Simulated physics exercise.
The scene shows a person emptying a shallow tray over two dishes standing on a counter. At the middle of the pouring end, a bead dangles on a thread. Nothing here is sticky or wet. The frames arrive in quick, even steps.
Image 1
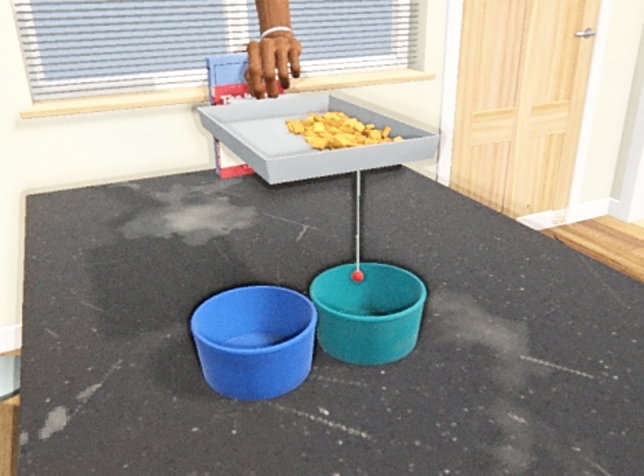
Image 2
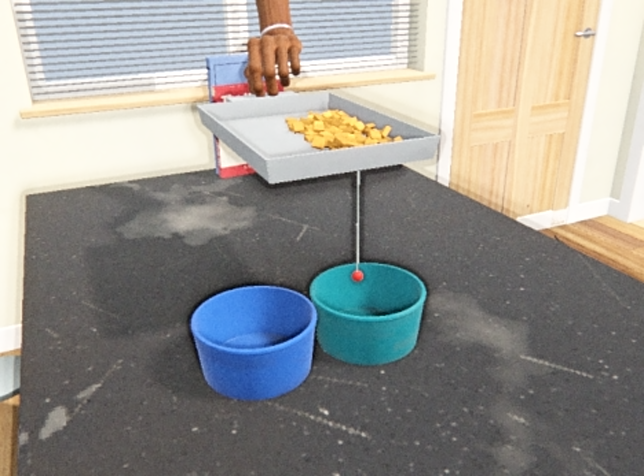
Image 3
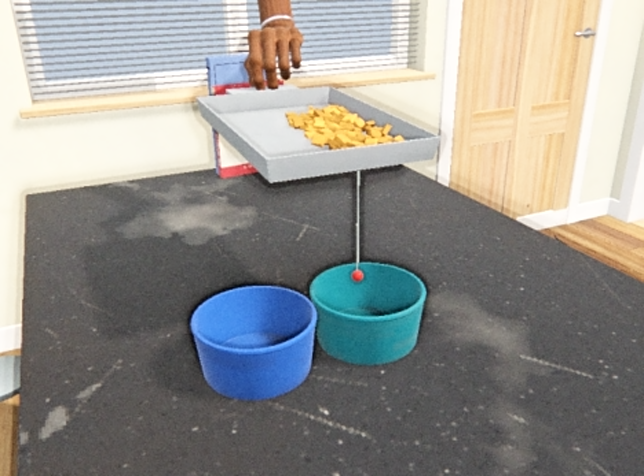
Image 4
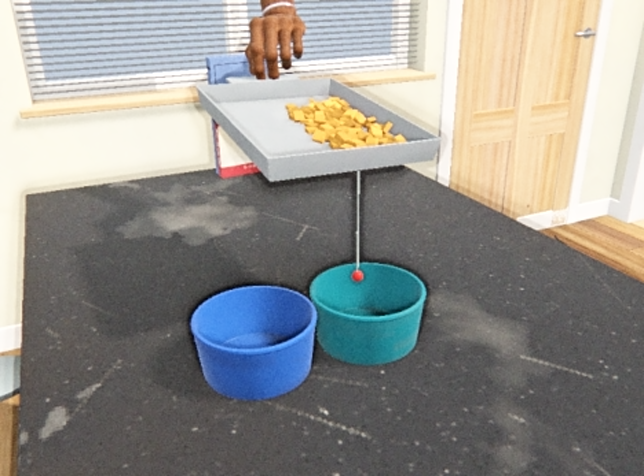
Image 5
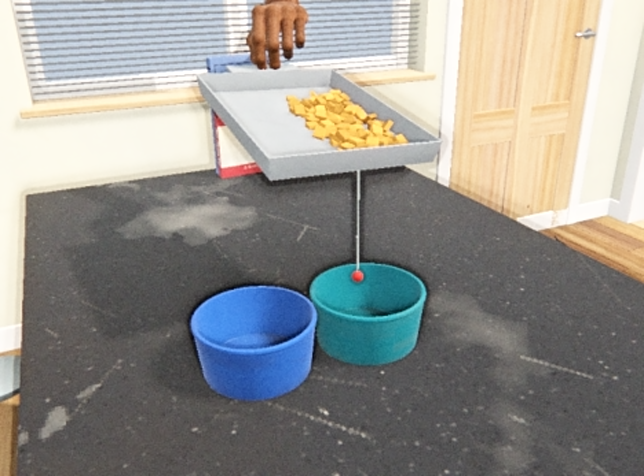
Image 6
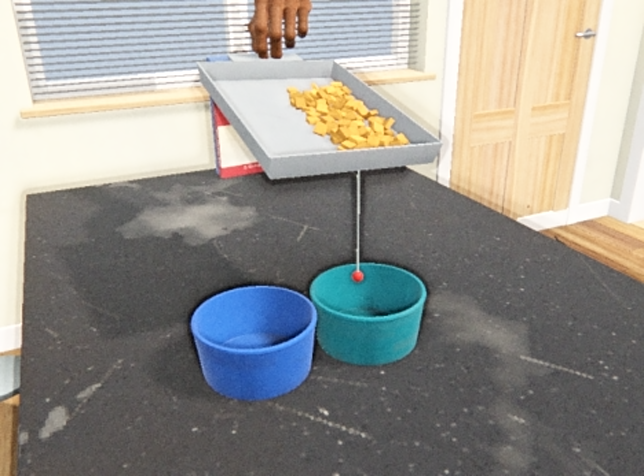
On a dark counter by a window, a hand raises the back of a grey tray of cereal pieces above a blue dish and a teal dish, gradually tilting it toward the front while a red bead hangs beneath.
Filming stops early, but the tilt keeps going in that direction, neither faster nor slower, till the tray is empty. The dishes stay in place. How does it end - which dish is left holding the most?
It ends with the right-hand dish holding the most.
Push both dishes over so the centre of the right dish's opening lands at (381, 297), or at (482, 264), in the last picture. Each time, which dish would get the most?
For the first place, the dish on the right side; for the second, the dish on the left side.
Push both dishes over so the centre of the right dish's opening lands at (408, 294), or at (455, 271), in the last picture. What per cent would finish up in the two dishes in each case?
Trial 1 near 80 %, trial 2 near 60 %.
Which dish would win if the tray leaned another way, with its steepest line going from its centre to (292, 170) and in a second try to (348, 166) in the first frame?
Heading one: The dish placed left; heading two: The dish placed right.
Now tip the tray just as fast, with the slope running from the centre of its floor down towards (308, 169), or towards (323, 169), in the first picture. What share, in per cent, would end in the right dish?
You'd see roughly 10 per cent the first time and 10 per cent the second.
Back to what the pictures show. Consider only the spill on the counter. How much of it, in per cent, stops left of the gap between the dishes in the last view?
I'd put it at around 0 per cent.
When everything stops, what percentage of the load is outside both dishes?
Around 70 in a hundred.
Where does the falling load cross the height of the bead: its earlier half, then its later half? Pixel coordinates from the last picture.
I'd place the first part at (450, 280) and the rest at (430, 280).
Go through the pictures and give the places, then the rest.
Corners of the pouring end at (269, 158) and (434, 135), level; middle of the load at (349, 133), cereal squares; left dish at (276, 369); right dish at (395, 335); bead on its thread at (358, 276), in the first picture.
Corners of the pouring end at (269, 158) and (435, 136), level; middle of the load at (349, 132), in the second picture.
Corners of the pouring end at (270, 157) and (435, 136), tipped barely, lowest at the right corner; middle of the load at (349, 129), in the third picture.
Corners of the pouring end at (271, 156) and (436, 138), tipped a little, lowest at the right corner; middle of the load at (349, 125), in the fourth picture.
Corners of the pouring end at (272, 156) and (437, 140), tipped a little, lowest at the right corner; middle of the load at (350, 122), in the fifth picture.
Corners of the pouring end at (273, 155) and (438, 142), tipped a little, lowest at the right corner; middle of the load at (351, 118); left dish at (276, 369); right dish at (395, 336), in the sixth picture.
Soon, tray tipped steeply; all on the tray.
A while on, tray tipped right over; about two thirds on the tray; a small part in the right dish; about a quarter outside both; a small part in the air.
Towards the end, tray tipped past a quarter turn; about a quarter in the right dish; about two thirds outside both.
Finally, tray tipped past a quarter turn; none in the left dish; about a quarter in the right dish; about two thirds outside both.
